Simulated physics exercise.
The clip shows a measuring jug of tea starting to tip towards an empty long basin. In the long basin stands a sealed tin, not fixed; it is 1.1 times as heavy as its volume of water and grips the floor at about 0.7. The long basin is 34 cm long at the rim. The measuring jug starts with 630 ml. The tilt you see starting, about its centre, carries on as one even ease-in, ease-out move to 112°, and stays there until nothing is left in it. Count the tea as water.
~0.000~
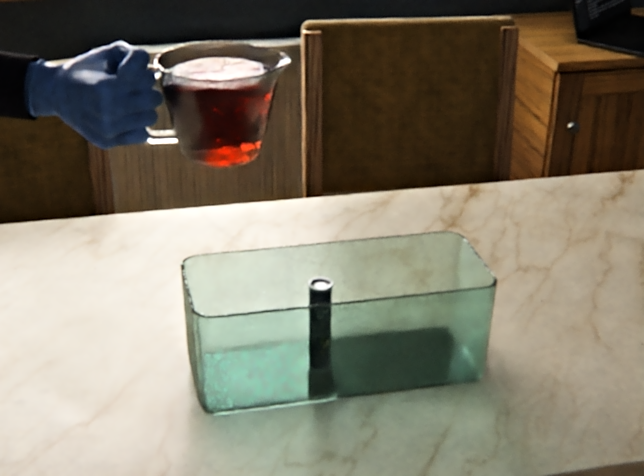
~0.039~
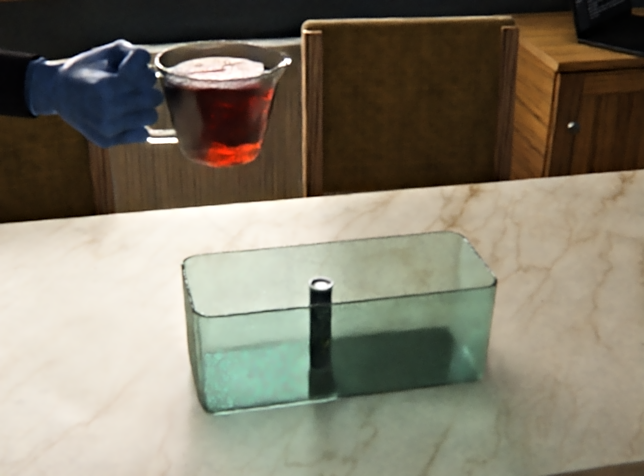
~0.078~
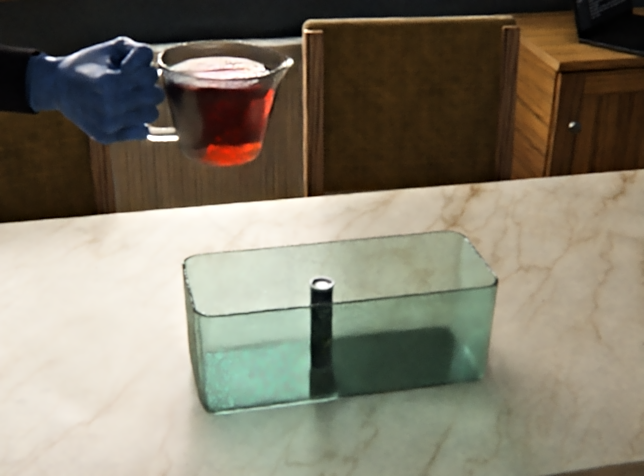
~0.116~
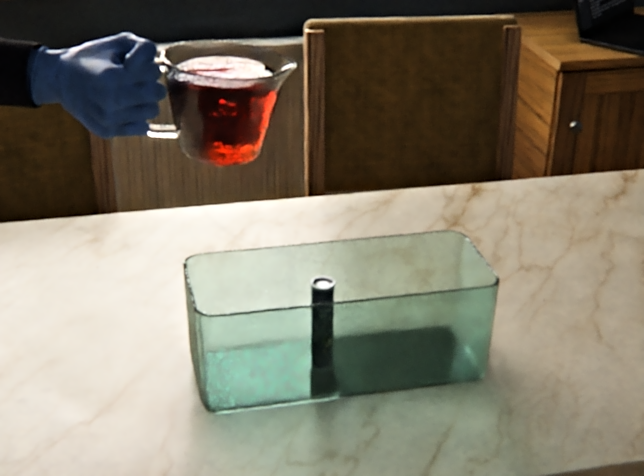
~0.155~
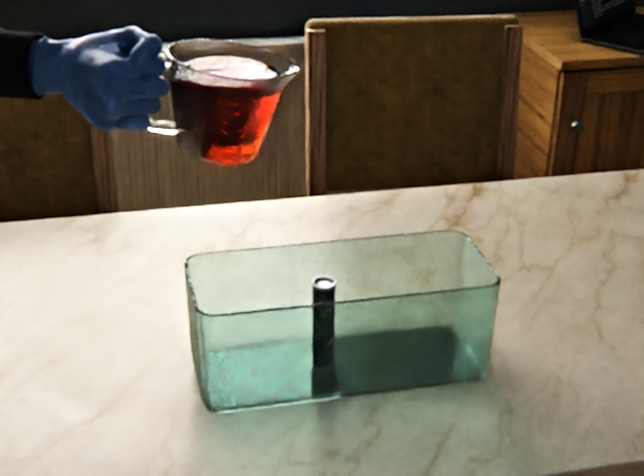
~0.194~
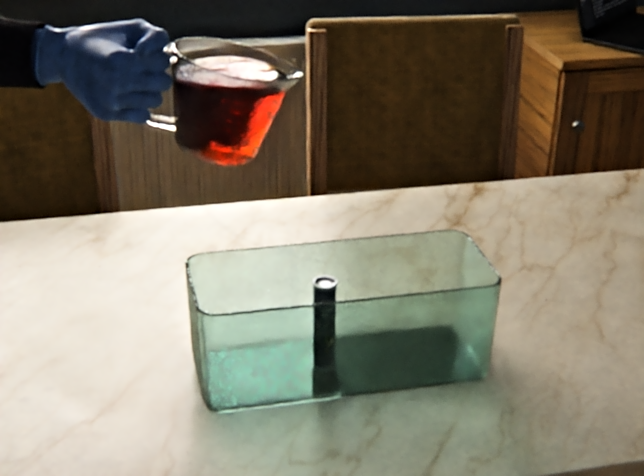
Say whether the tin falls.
The tin remains upright.
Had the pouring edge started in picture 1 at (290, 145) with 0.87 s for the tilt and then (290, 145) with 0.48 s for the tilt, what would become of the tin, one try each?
First it goes over; then it topples.
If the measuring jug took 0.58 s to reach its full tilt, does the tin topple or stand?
Then it goes over.
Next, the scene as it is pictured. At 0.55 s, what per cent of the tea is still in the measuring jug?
About 56 per cent.
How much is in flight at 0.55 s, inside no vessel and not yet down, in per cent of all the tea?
Some 36 per cent.
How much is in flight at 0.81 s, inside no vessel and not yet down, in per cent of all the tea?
Some 18 per cent.
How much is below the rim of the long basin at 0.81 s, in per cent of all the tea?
Near 78 in a hundred.
By 0.55 s the tilt is 78° and 56 per cent is still to pour; the tin stands where it began.
By 0.81 s the tilt is 111° and 4 per cent is still to pour; the tin stands where it began.
By 1.08 s the tilt is 112° and 0 per cent is still to pour; the tin stands where it began.
By 1.37 s the tilt is 112° and 0 per cent is still to pour; the tin stands where it began.
At rest the tin stands where it began.
